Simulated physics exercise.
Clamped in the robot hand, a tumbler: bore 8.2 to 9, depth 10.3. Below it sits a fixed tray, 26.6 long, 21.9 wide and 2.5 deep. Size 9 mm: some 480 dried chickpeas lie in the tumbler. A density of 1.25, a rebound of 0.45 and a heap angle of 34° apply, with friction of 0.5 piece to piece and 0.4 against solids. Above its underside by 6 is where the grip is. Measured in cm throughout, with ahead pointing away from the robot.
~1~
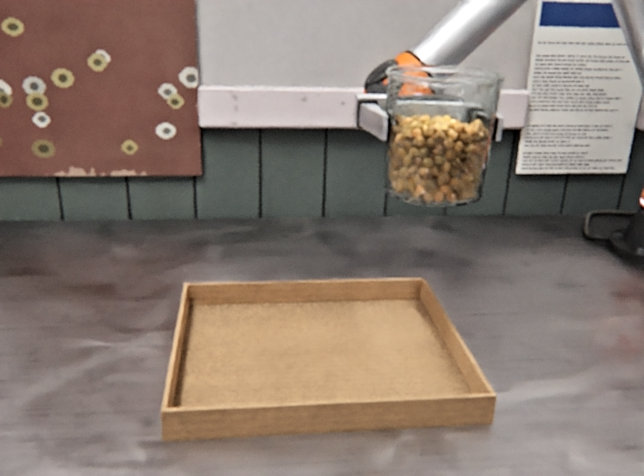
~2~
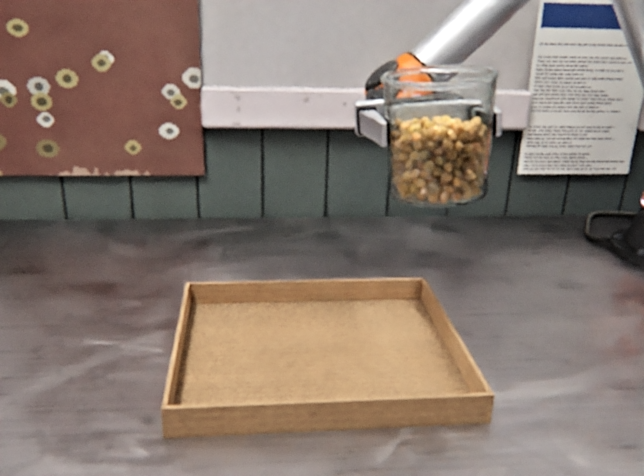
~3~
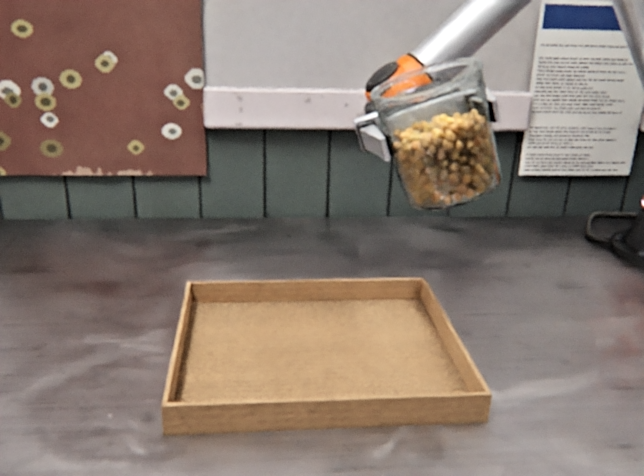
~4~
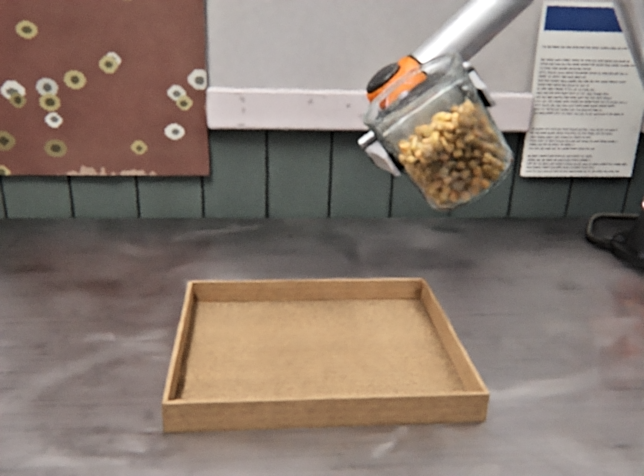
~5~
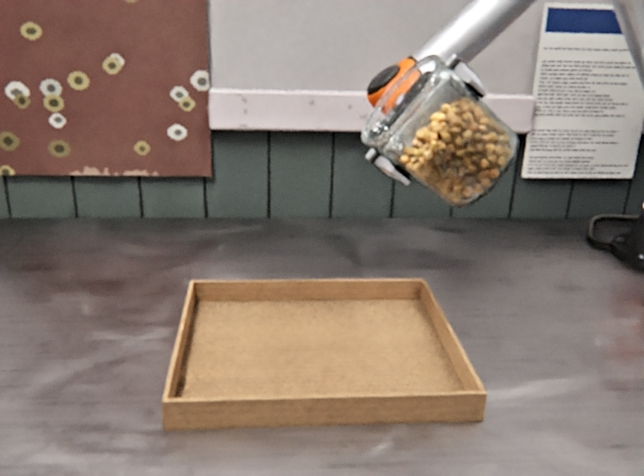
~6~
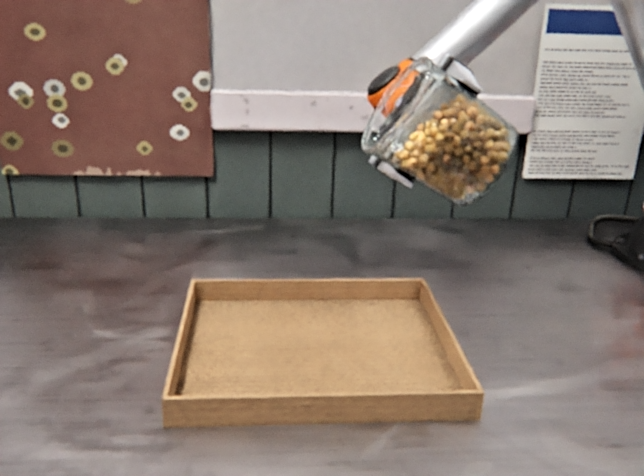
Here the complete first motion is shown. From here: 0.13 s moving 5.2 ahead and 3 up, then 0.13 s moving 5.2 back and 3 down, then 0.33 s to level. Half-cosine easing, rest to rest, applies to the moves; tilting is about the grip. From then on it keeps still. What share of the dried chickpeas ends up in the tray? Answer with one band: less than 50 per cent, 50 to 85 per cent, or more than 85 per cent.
Less than 50 per cent.
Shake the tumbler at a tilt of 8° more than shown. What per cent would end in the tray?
About 45 percent.
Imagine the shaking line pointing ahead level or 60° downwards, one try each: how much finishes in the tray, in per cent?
Try one gives about 15 in a hundred, try two about 0 in a hundred.
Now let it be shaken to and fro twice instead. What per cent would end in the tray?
That change gives some 45 percent.
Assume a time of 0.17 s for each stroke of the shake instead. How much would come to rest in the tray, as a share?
15 %.
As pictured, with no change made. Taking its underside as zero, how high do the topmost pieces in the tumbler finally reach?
I'd say close to 7.5 cm.
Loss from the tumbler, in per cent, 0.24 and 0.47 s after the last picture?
The share out is 15 per cent at the earlier time and 35 per cent at the later one.
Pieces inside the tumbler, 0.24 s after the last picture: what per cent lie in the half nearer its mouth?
My estimate is near 75 per cent.
Then, 0.24 s after the last picture, tilted 58° forward, highest piece 27 above the table; 403 in the tumbler, 79 in flight or on a rim.
Then, 0.47 s after the last picture, tilted 16° forward, highest piece 26 above the table; 320 in the tumbler, 154 in the tray, 8 in flight or on a rim.
Then, 0.79 s after the last picture, level, highest piece 25 above the table; 320 in the tumbler, 155 in the tray, 7 on the table or floor.
Then, 1.84 s after the last picture, level, highest piece 24 above the table; 320 in the tumbler, 155 in the tray, 7 on the table or floor.
Final count, 320 in the tumbler, 155 in the tray, 7 on the table or floor. That is 32 % in the tray.
